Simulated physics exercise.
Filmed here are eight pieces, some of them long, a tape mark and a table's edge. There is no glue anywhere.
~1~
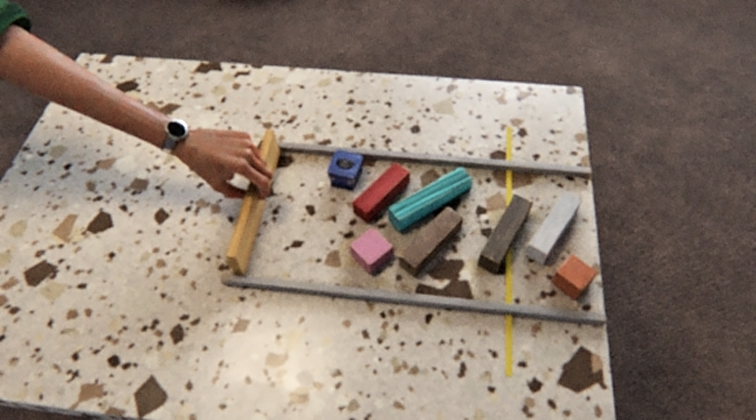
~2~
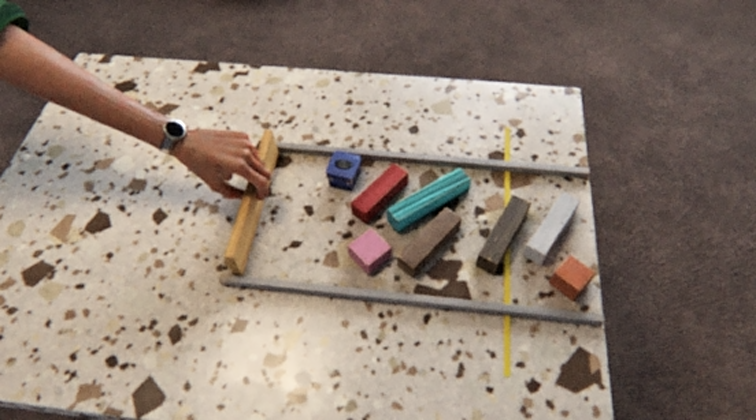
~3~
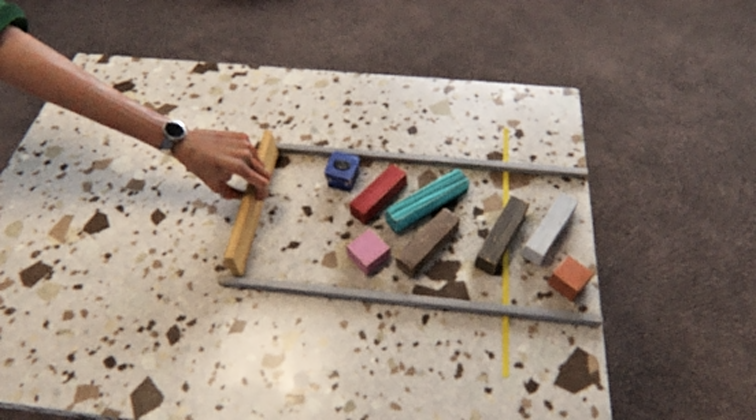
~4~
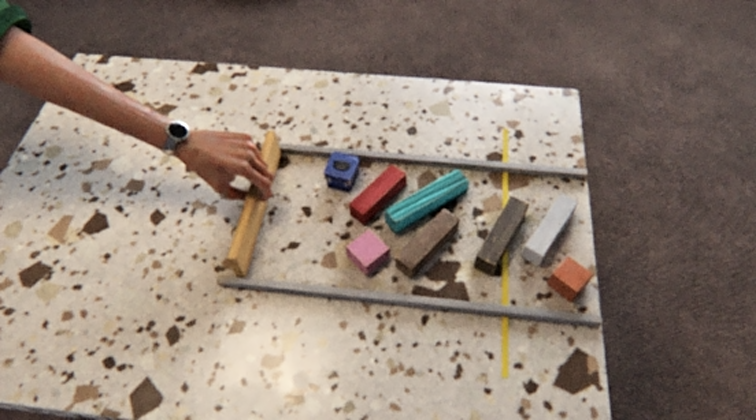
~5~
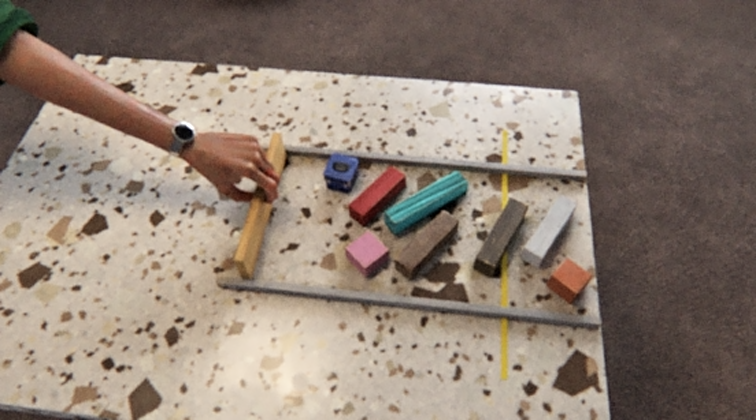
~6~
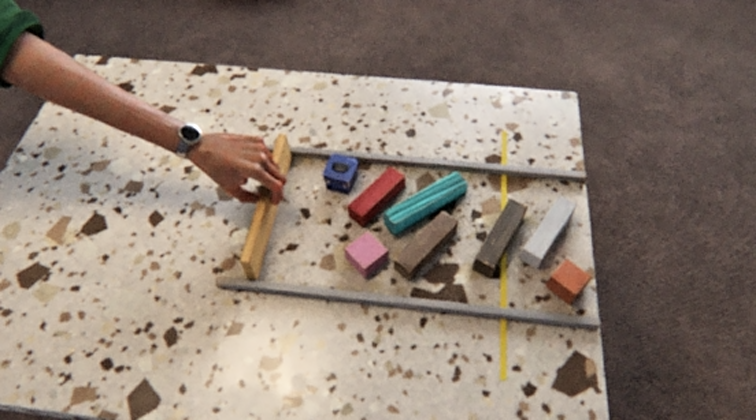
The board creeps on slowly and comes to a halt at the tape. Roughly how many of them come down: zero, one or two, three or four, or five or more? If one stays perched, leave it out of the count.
One or two.
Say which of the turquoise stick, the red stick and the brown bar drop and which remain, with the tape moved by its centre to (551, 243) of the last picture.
Turquoise stick - goes down, red stick - stays in place, brown bar - goes down.
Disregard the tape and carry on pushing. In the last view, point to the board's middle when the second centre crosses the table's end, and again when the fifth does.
At (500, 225) for the second, at (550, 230) for the fifth.
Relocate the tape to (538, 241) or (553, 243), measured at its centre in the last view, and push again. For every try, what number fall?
3 and 5 down on the floor.
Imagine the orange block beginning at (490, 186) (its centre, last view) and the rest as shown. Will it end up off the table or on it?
Lab note: Started there, it remains on top.
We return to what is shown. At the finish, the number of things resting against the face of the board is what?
3 in contact.
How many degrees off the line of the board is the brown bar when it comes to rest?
Roughly 15° out of line.
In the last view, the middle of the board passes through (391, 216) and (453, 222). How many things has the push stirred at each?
5 at one spot and 7 at the other.
Early on, none off yet; orange block at rest near (568, 282); white bar at rest near (549, 231); black bar at rest near (500, 237).
A while later, none off yet; orange block at rest near (568, 282); white bar at rest near (549, 231); black bar travelled a little near (511, 241).
Finally, the number that fall off is one or two; lost, white bar and orange block.
